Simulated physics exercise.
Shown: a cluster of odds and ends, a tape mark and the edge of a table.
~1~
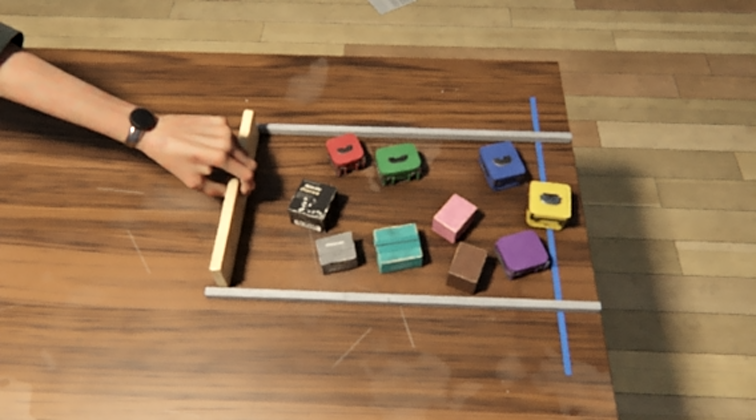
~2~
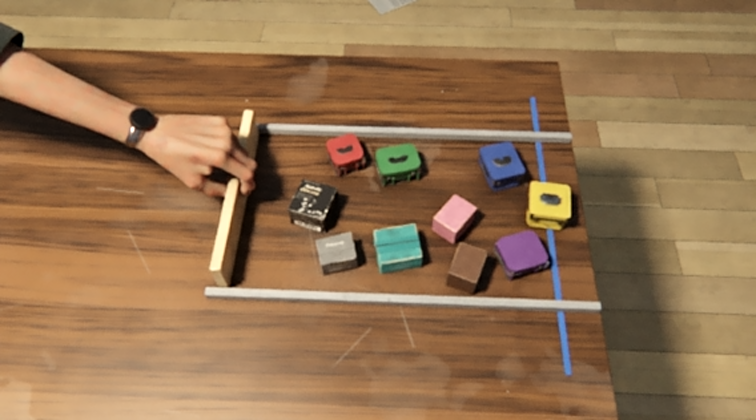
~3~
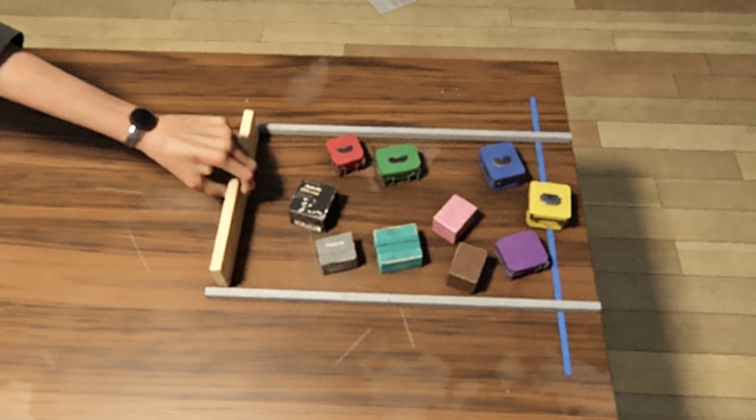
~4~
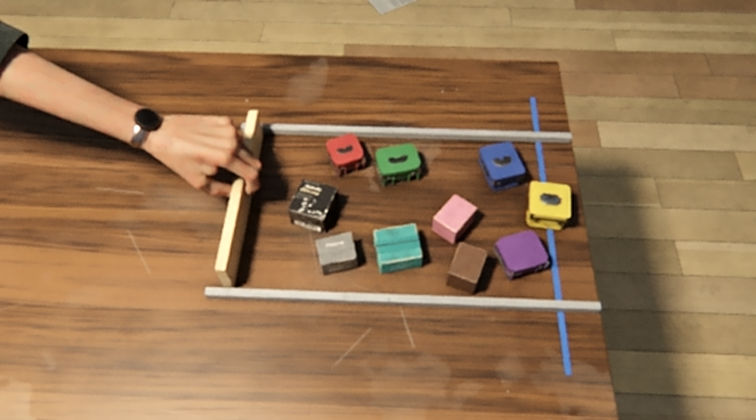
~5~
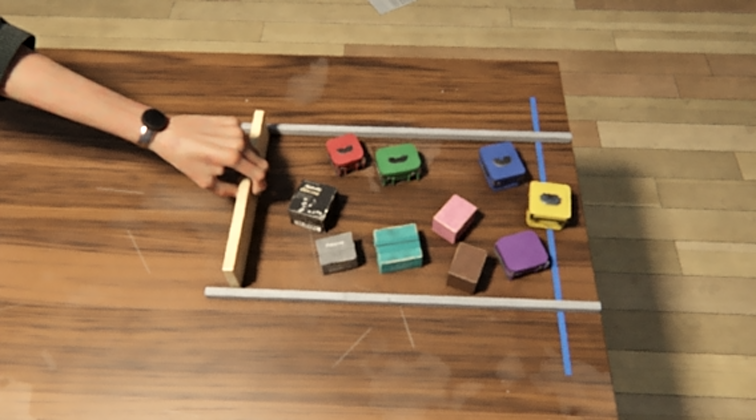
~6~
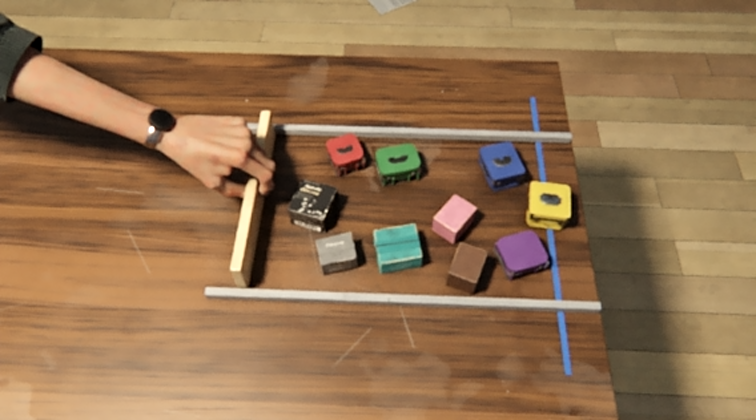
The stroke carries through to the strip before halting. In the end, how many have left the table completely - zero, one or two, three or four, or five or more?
In the end, five or more have left it.
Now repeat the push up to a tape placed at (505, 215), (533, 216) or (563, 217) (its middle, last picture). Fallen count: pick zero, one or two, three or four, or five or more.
First either three or four, next five or more, finally more than four.
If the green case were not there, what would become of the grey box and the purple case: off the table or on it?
Well, the grey box is still there while the purple case goes off the edge.
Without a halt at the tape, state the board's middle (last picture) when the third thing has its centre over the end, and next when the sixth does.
Its middle is near (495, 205) and then near (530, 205).
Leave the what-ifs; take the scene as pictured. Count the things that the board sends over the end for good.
A count of exactly 7.
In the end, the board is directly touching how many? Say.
The figure is 3.
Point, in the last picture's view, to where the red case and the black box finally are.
Red case: About (559, 167); black box: About (570, 212).
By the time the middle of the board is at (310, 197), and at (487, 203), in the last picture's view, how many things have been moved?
I get 1 at the one place and 10 at the other.
Soon after, none off yet; yellow case at rest near (548, 206); purple case at rest near (521, 255); blue case at rest near (500, 167).
By the end, the number that fall off is five or more; fallen, green case, turquoise box, pink block, brown block, blue case, purple case and yellow case.
